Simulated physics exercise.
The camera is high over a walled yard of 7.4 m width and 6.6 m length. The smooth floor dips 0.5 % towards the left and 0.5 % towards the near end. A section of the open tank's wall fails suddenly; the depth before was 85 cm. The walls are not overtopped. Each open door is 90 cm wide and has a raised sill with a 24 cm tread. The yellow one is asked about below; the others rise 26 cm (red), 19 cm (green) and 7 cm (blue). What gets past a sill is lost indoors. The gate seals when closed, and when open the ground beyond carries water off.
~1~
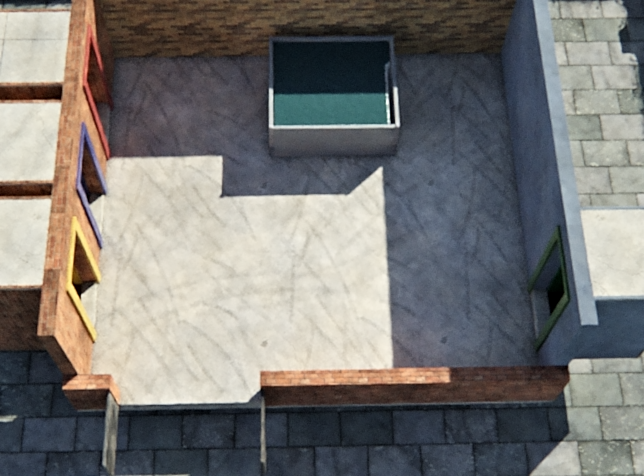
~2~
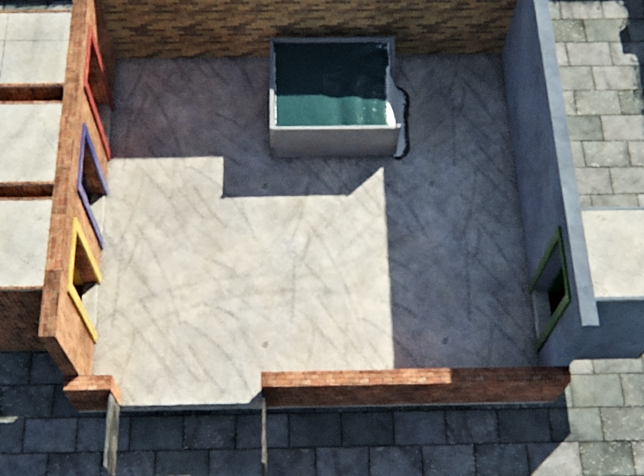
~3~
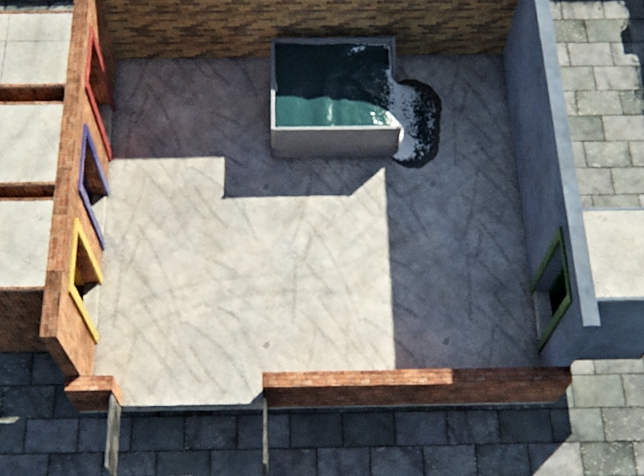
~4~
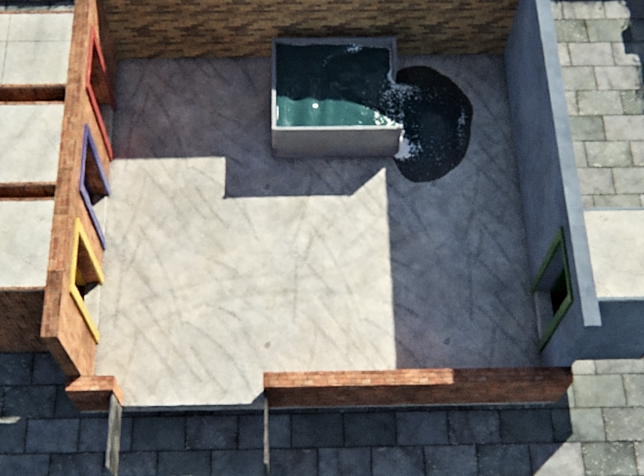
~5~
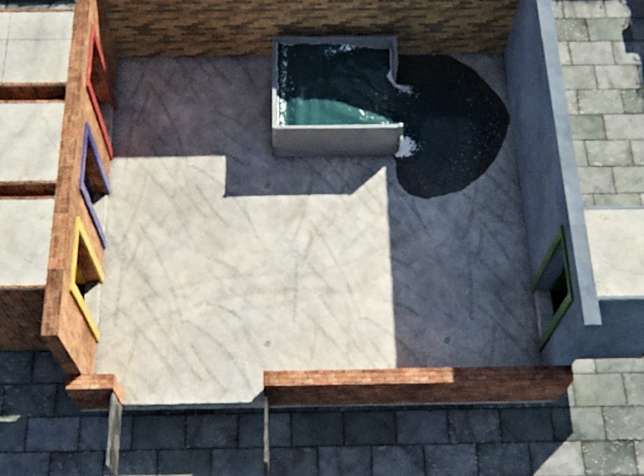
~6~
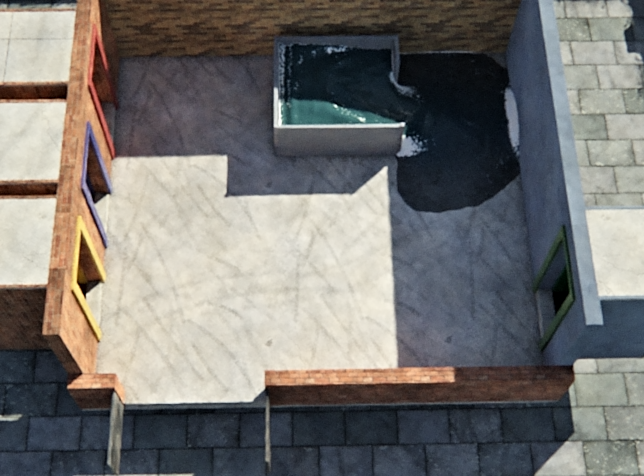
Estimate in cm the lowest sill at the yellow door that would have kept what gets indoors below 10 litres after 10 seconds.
Close to 12.5 cm is just enough.
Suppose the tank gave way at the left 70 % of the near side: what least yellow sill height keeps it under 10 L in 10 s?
About 11.0 cm.
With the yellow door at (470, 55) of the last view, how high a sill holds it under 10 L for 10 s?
About 34 cm.
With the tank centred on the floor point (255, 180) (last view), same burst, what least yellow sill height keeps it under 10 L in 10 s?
Then roughly 10.0 cm.
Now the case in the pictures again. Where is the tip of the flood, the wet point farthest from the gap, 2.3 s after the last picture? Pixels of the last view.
Near (546, 381).
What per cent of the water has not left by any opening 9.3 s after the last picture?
About 92 per cent.
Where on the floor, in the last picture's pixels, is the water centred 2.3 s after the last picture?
Near (424, 155).
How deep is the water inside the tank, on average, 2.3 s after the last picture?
Roughly 29 cm on average.
Then, 0.7 s after the last picture water covers 20 % of the floor, deepest (53 cm) near (506, 57); it has not reached the yellow door.
Then, 2.3 s after the last picture water covers 30 % of the floor, deepest (36 cm) near (545, 371); it has not reached the yellow door.
Then, 9.3 s after the last picture water covers 90 % of the floor, deepest (13 cm) near (492, 382); 13 cm at the yellow door, 56 litres in over its 9 cm sill.
At the yellow door as built, the water peaked near 15 cm, 7.5 s after the last picture.
Run again over the same 10 s with other heights there, 32 litres in over 10.5 cm, 2 litres over 14 cm. The limit of 10 litres is kept from about 12.5 cm up.
